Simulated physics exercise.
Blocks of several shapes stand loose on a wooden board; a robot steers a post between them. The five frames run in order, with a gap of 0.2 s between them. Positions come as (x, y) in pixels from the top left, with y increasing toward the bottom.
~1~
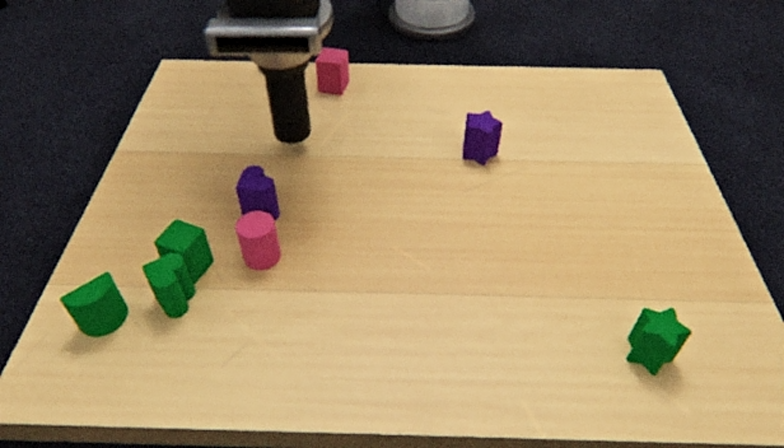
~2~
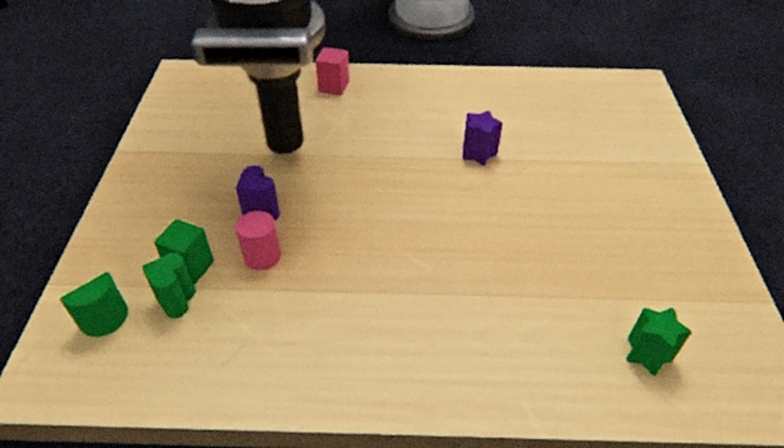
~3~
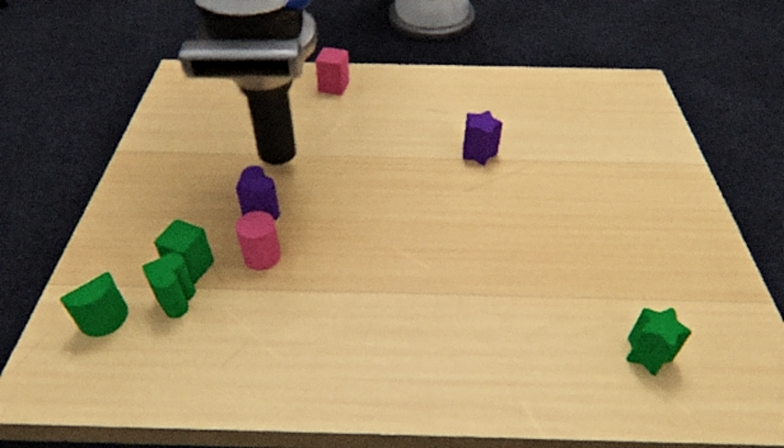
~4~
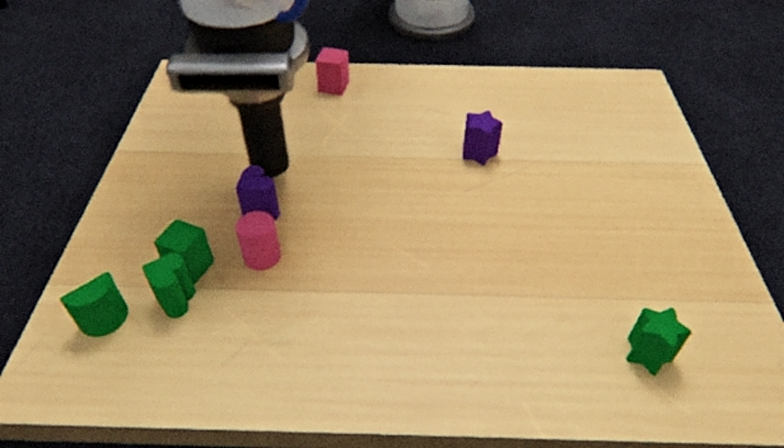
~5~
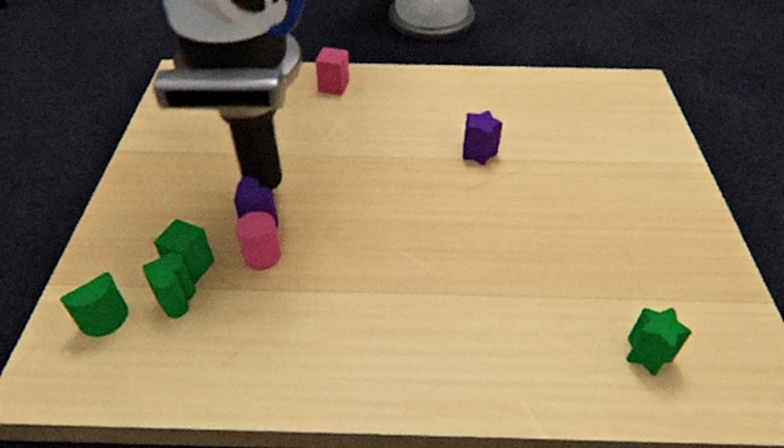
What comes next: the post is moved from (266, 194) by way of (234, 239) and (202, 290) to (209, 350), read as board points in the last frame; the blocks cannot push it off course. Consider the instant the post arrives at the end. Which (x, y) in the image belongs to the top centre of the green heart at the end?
Final place: (144, 290).
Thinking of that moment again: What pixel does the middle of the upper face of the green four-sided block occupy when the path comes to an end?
My prediction: (150, 251).
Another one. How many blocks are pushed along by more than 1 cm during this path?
There will be three or more blocks that move more than 1 cm.
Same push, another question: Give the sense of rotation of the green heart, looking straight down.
It twists against the clock when seen from above.
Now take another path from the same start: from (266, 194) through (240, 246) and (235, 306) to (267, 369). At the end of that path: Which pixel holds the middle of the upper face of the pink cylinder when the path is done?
Expect it around (283, 267).
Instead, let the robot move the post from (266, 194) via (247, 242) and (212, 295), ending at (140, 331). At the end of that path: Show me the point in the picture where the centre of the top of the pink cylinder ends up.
I think it will end close to (279, 270).
The first path, step by step. One third of the way, post (230, 224); purple heart (238, 229), turned 75° anticlockwise; pink cylinder (268, 244).
Two thirds of the way, post (196, 276); green heart (146, 284), turned 45° anticlockwise; green four-sided block (150, 251), turned 70° clockwise; purple heart (230, 258); pink cylinder (269, 245).
At the end, post (203, 336); green heart (144, 290), turned 20° anticlockwise; green four-sided block (150, 251), turned 70° clockwise; purple heart (230, 259), turned 135° anticlockwise; pink cylinder (269, 245).
